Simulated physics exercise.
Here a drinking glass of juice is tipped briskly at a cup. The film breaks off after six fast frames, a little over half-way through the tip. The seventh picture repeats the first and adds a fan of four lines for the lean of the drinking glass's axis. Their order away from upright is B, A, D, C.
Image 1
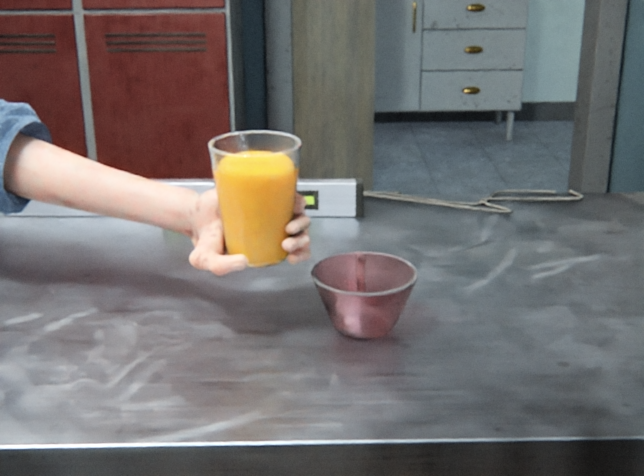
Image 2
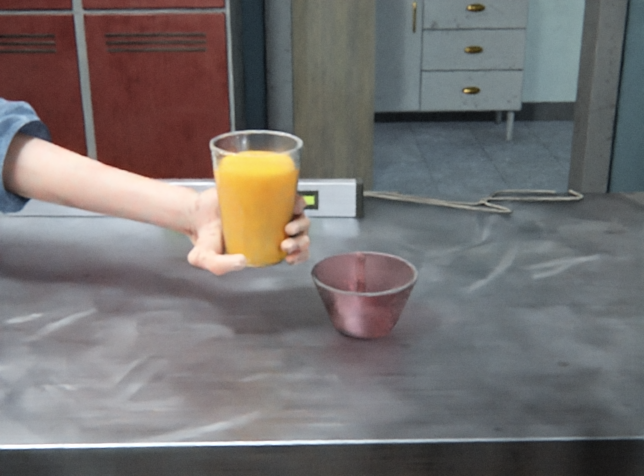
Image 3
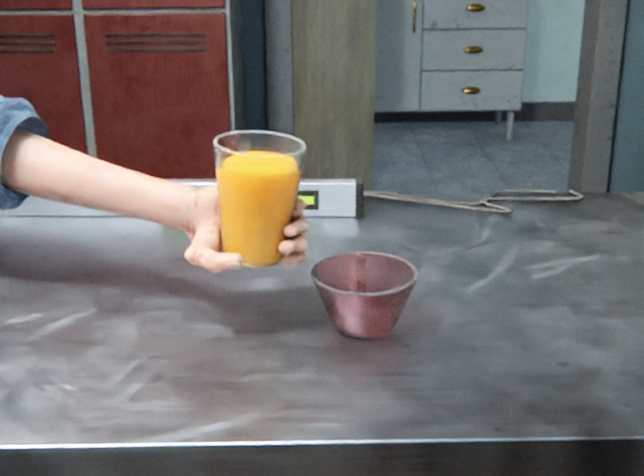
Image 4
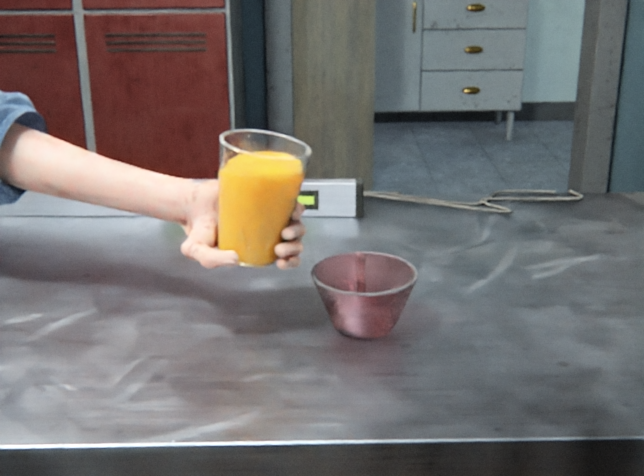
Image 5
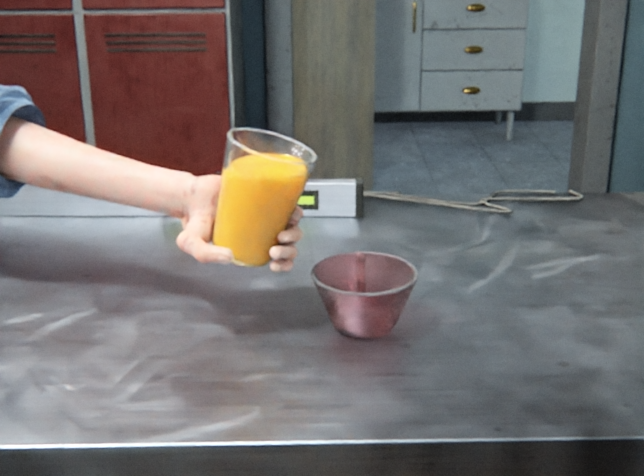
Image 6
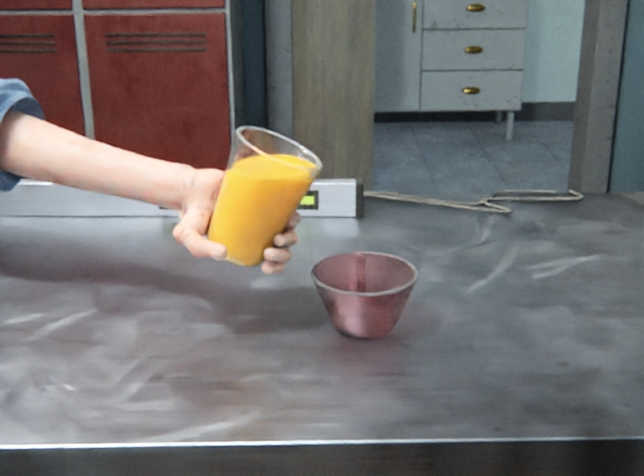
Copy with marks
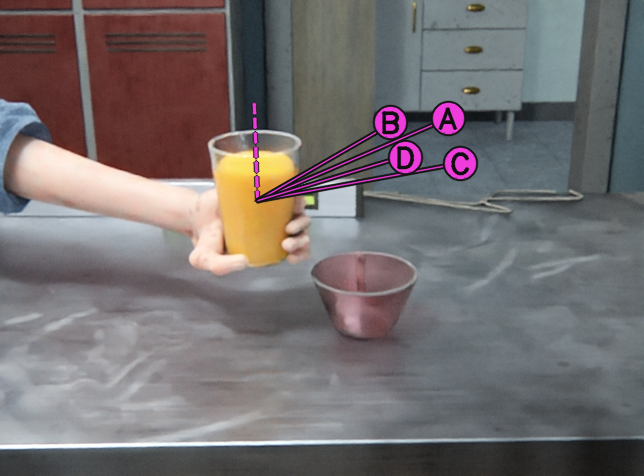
A hand holding a glass of orange juice tilts it rightward near a small pink cup.
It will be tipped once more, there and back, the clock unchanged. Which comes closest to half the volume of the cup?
Best: A.
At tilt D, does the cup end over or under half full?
Over half.
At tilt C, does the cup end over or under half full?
Over.
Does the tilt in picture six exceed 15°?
Yes.
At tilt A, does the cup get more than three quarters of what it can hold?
No.
On the marked copy, A at (432, 125); B at (376, 132); C at (443, 166); D at (388, 160).
If A is chosen, the cup ends with about 50 % of what it can hold.
If B is chosen, the cup ends with about 36 % of what it can hold; 3 % of the juice is spilt.
If C is chosen, the cup ends with about 80 % of what it can hold; 4 % of the juice is spilt.
If D is chosen, the cup ends with about 67 % of what it can hold.
